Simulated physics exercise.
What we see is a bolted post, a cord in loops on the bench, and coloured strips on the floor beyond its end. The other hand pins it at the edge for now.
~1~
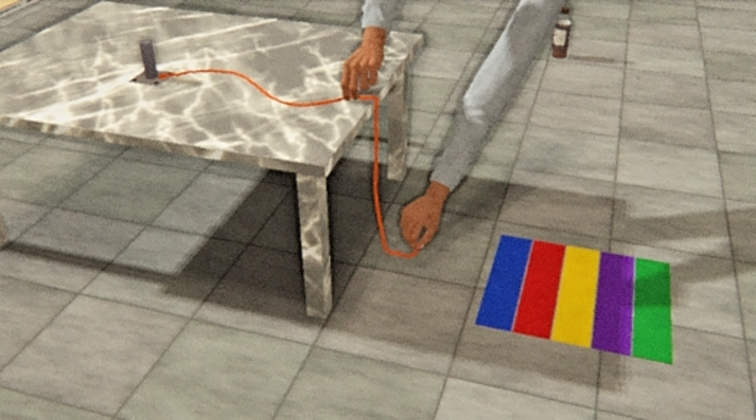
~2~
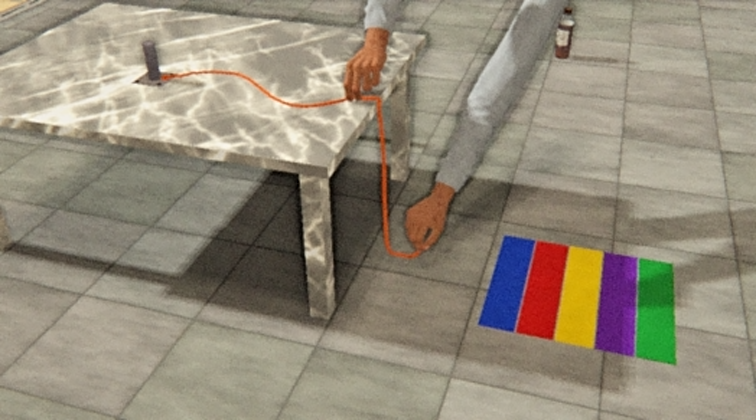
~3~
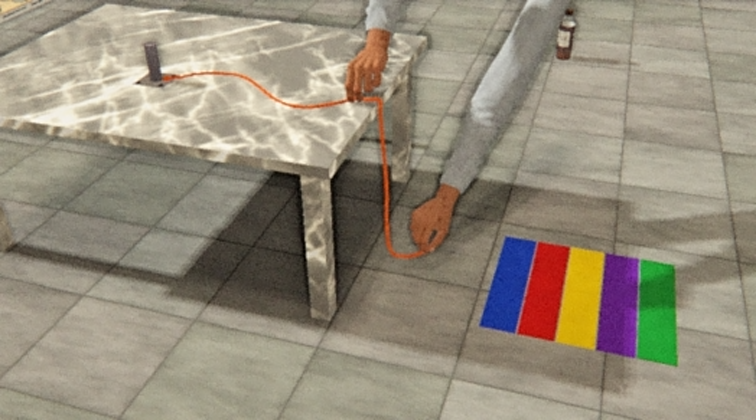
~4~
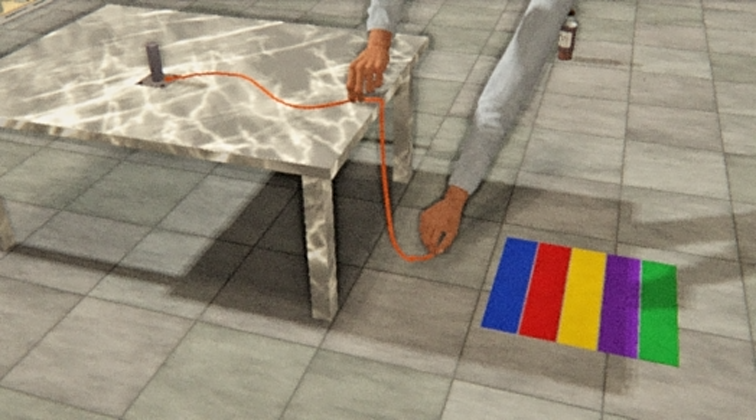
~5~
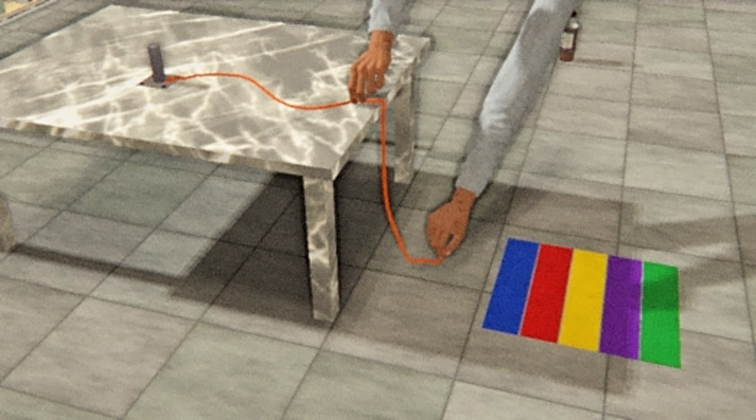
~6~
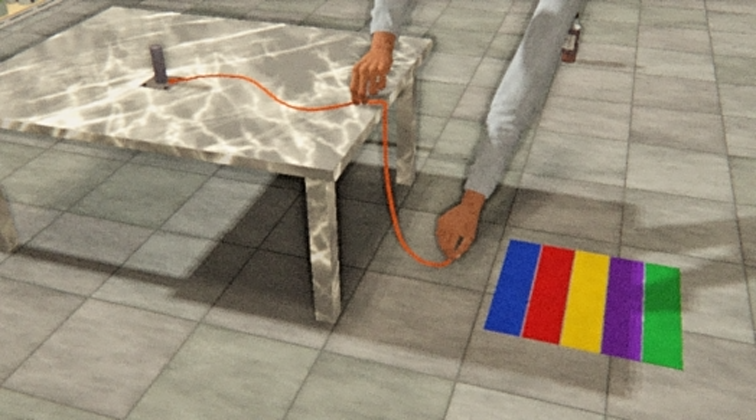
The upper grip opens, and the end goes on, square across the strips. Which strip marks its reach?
Over yellow.
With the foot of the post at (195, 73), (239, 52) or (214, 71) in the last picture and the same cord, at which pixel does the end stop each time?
About (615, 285), (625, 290) and (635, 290).
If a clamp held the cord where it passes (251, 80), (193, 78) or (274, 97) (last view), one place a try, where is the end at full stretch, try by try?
In that order: (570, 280), (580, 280) and (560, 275).
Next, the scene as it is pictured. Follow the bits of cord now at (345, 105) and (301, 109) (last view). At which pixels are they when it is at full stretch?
About (383, 110), and the other about (340, 102).
Soon after, end near (528, 270); over blue.
After that, end near (567, 277); over red.
At the stop, end near (591, 281); over yellow. The end stops over the yellow strip.
